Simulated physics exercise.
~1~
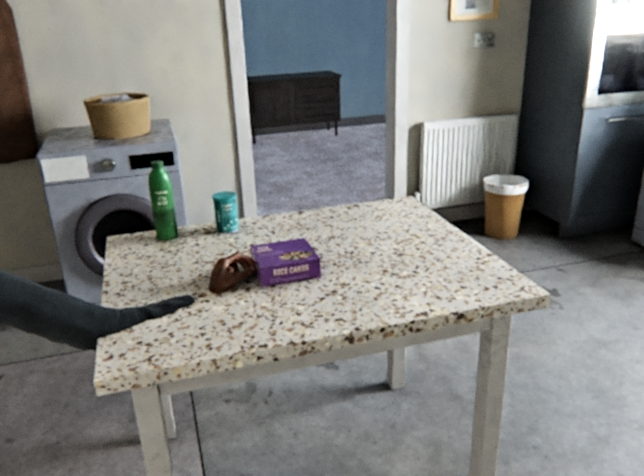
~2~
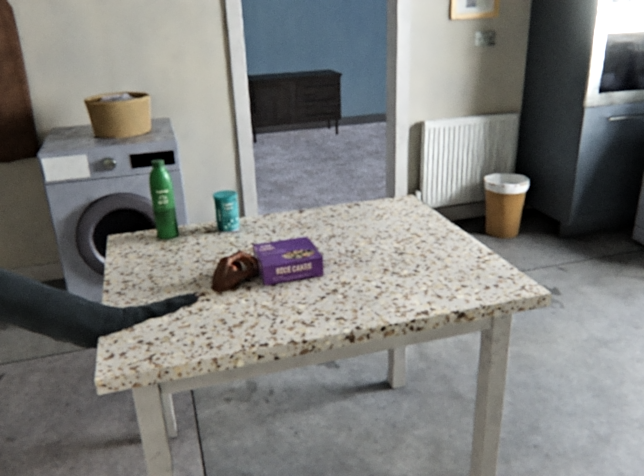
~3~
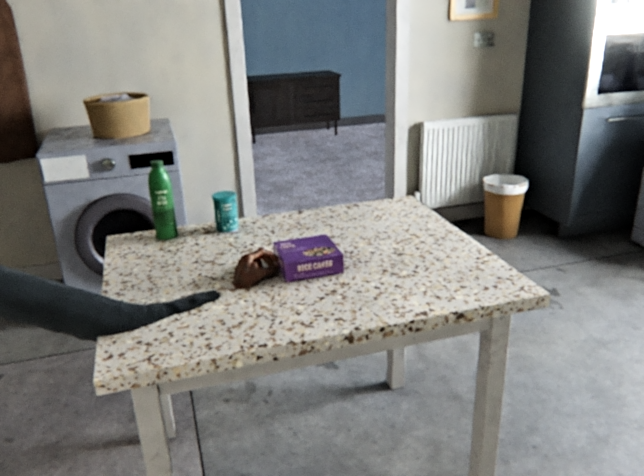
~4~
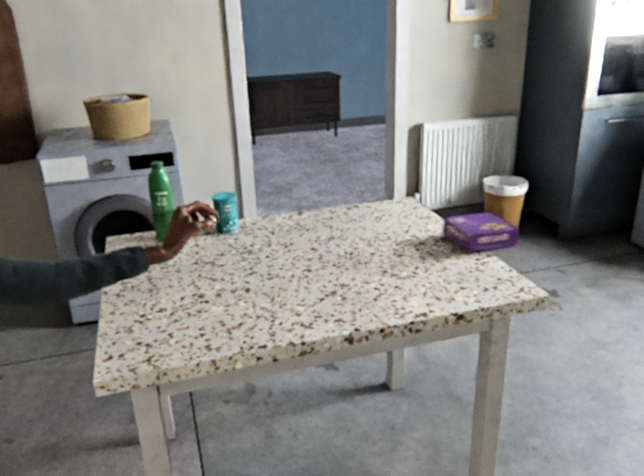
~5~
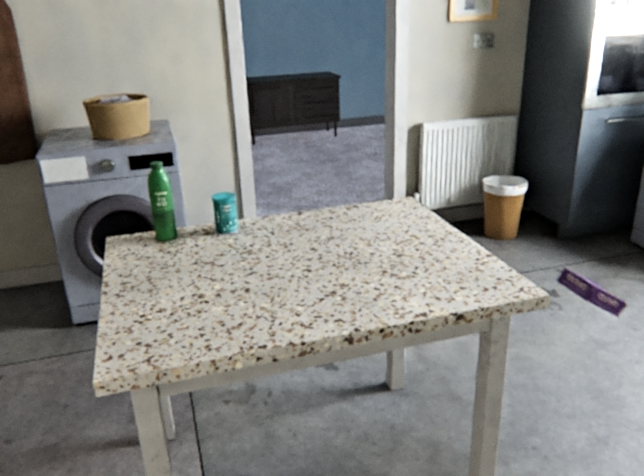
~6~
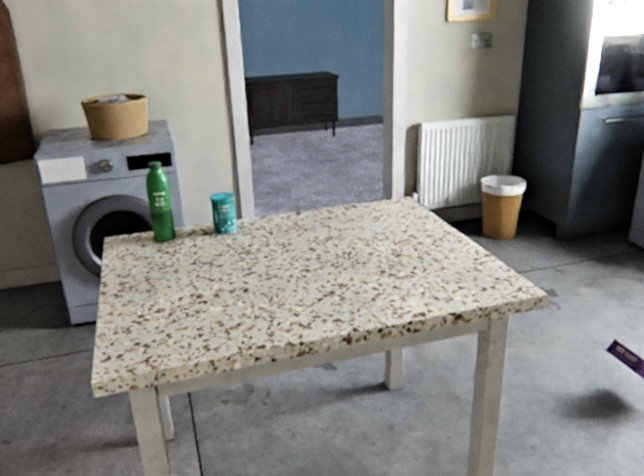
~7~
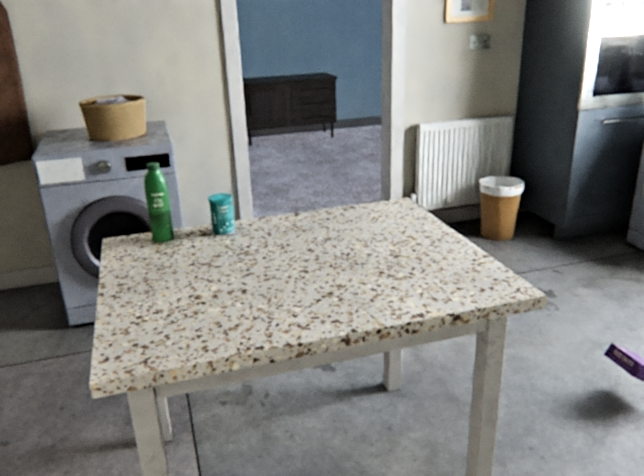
A purple packet sits near the middle of a speckled table top, a hand pressed against its left side, in a kitchen seen from in front of the table by a slightly swaying camera. A green bottle and a turquoise tin stand at the back left, before a washing machine and a doorway. The hand nudges the packet right, then sends it sliding towards the right edge and draws back. The packet leaves the table and tilts as it drops. It ends off the table, low at the far right, while bottle and tin stay standing.
